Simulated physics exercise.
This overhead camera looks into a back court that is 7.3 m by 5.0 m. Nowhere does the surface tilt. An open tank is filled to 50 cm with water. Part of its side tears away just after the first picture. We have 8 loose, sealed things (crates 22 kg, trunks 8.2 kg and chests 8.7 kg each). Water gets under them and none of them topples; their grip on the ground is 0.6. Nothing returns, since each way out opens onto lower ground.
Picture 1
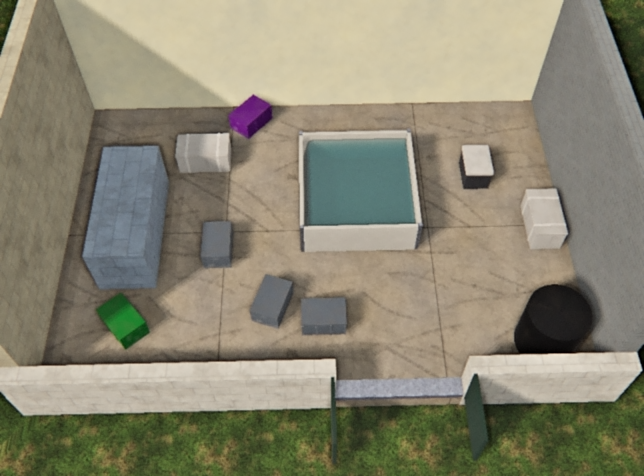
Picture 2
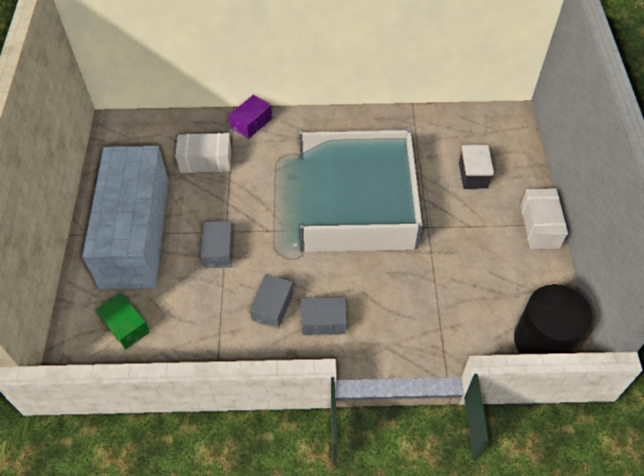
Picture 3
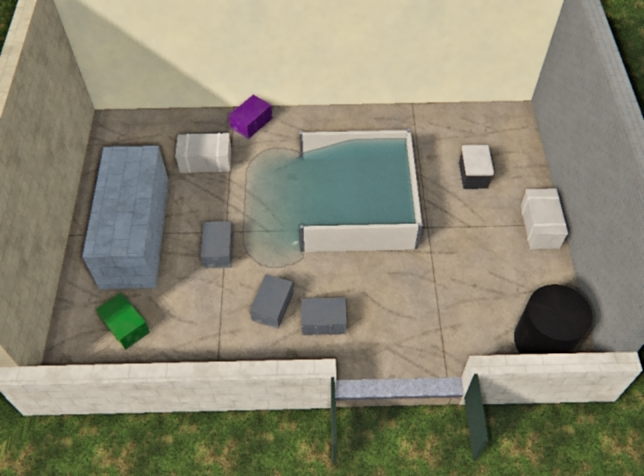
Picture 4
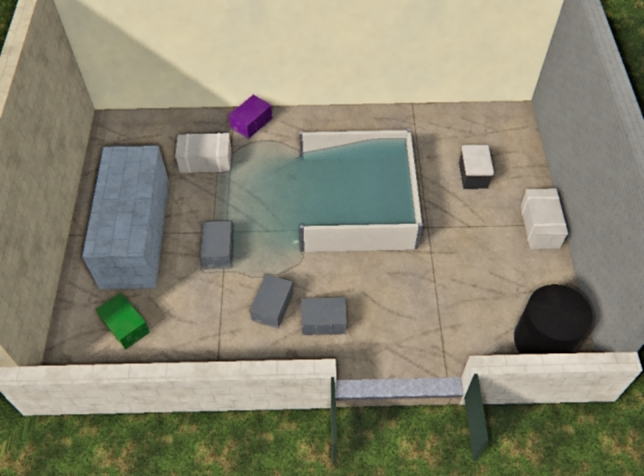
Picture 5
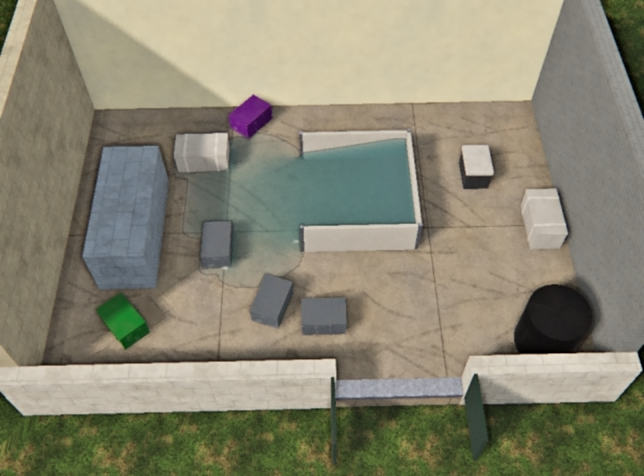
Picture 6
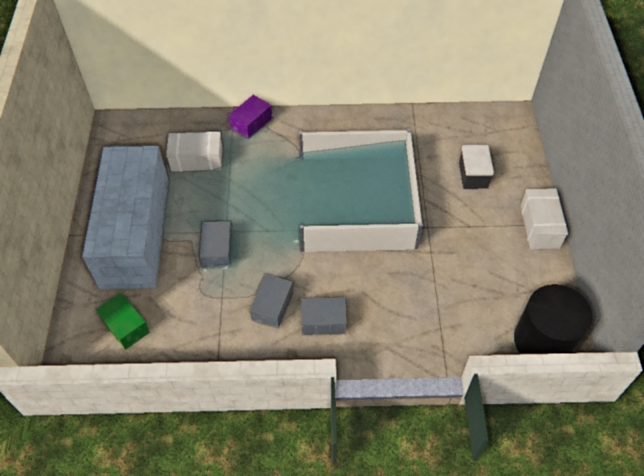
In a walled back court scattered with crates and blocks, a square white-sided tank stands full of water. Its left side gives way, and a thin, rounded sheet of water spreads leftward over the paving, passing among the nearest boxes and reaching the large block, as the pale chest shifts slightly left.
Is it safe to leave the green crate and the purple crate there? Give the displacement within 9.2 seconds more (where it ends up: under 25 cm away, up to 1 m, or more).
Both checked: The green crate moves a fair bit, and the purple crate moves a fair bit.
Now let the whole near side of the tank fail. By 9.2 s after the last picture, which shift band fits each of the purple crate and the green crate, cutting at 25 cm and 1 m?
Purple crate: Roughly where it was; green crate: Roughly where it was.
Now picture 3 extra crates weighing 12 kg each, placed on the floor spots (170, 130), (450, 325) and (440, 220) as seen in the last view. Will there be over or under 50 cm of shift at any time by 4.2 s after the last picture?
From first to last: Surpasses it, does not reach it, does not reach it.
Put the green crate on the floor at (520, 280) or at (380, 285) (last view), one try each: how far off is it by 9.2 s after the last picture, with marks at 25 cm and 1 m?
At the first spot it keeps its position; at the second it keeps its position.
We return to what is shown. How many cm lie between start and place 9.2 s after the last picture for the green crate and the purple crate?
Around 50 cm for the first and around 40 cm for the second.
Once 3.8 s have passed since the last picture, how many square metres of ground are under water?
About 22 m2.
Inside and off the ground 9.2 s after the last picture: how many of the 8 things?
It comes to 1 of them.
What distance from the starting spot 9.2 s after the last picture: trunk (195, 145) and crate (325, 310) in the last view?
140 cm and 0 cm, respectively.
Then, 1.2 s after the last picture the green crate is near (120, 316), 0.0 m from its start, aground; the purple crate is near (250, 110), 0.0 m from its start, aground; 0 of 8 are out; 2 afloat.
Then, 3.8 s after the last picture the green crate is near (101, 324), 0.3 m from its start, aground; the purple crate is near (256, 113), 0.1 m from its start, aground; 0 of 8 are out; 2 afloat.
Then, 6.2 s after the last picture the green crate is near (86, 346), 0.6 m from its start, afloat; the purple crate is near (273, 116), 0.4 m from its start, aground; 0 of 8 are out; 2 afloat.
Then, 9.2 s after the last picture the green crate is near (95, 344), 0.5 m from its start, aground; the purple crate is near (273, 116), 0.4 m from its start, aground; 0 of 8 are out; 1 afloat.
